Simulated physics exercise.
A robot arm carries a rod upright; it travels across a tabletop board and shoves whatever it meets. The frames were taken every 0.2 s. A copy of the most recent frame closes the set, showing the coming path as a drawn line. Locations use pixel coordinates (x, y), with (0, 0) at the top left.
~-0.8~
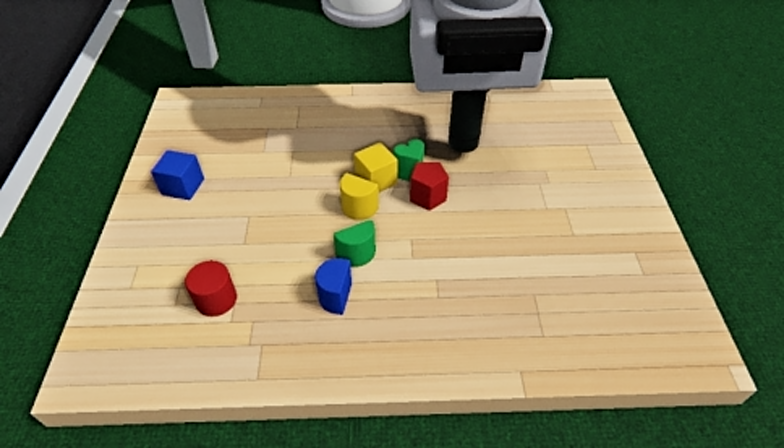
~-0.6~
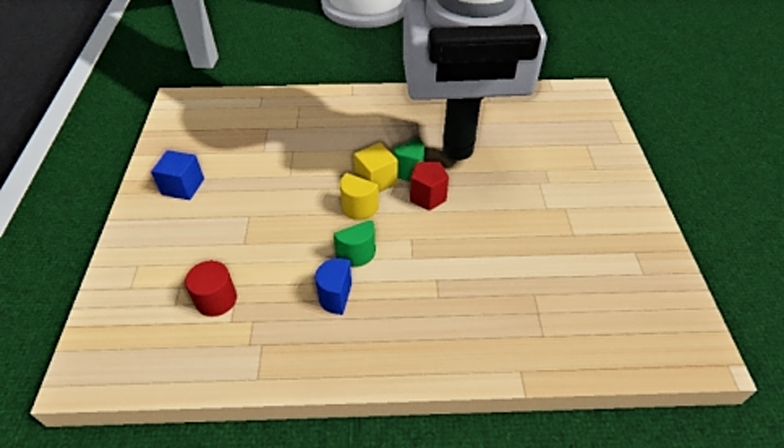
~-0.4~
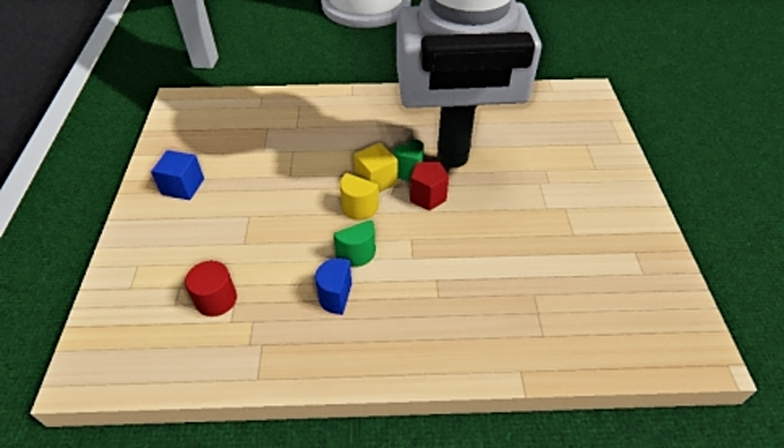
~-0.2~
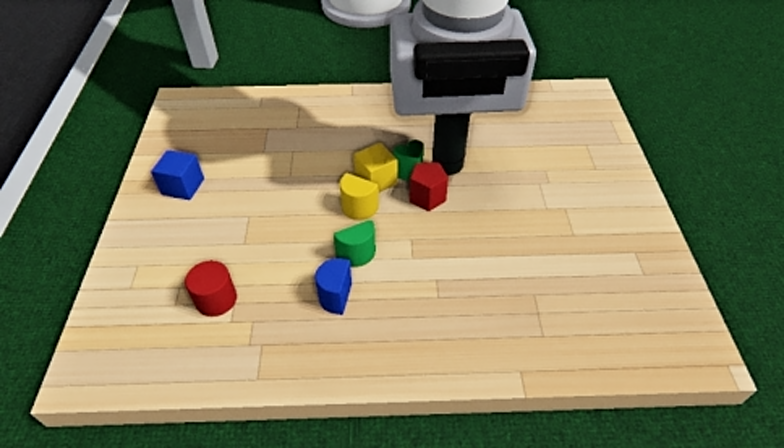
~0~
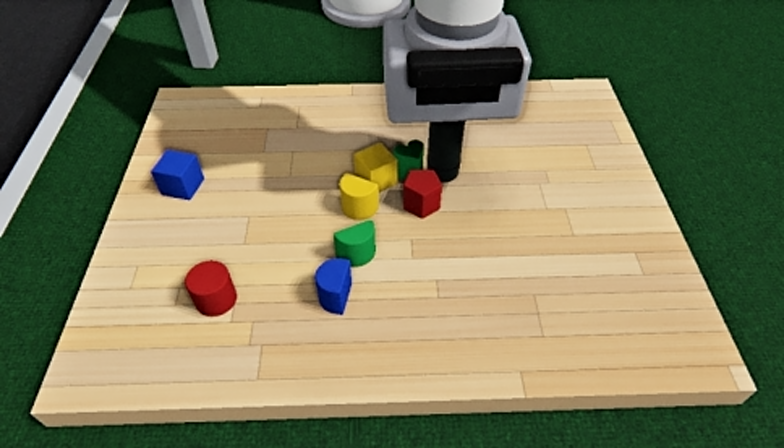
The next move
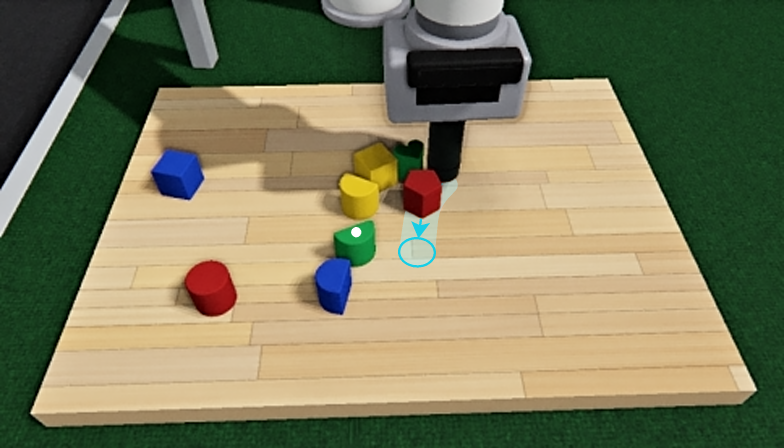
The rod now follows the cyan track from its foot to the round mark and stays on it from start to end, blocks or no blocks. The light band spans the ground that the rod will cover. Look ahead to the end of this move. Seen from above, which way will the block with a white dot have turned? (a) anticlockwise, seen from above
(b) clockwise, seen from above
a
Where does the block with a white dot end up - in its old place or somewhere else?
The push reaches it.
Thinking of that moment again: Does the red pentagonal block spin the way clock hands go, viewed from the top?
In short: Yes.
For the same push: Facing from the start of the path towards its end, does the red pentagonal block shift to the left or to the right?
Right side.
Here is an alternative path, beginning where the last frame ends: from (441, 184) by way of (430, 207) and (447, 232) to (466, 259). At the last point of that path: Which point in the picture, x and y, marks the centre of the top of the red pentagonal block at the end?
Answer: (406, 207).
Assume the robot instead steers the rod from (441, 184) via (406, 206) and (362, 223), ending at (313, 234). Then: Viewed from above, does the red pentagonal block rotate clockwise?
No, it doesn't check out.
The line goes from (441, 184) by way of (422, 214) to (417, 252); the dot is on the green half-round block.
What follows on the original path. Halfway along, rod (423, 203); red pentagonal block (395, 209), turned 20° clockwise.
At the end, rod (418, 241); green half-round block (344, 233), turned 20° anticlockwise; green heart unmoved; red pentagonal block (381, 227), turned 95° clockwise.
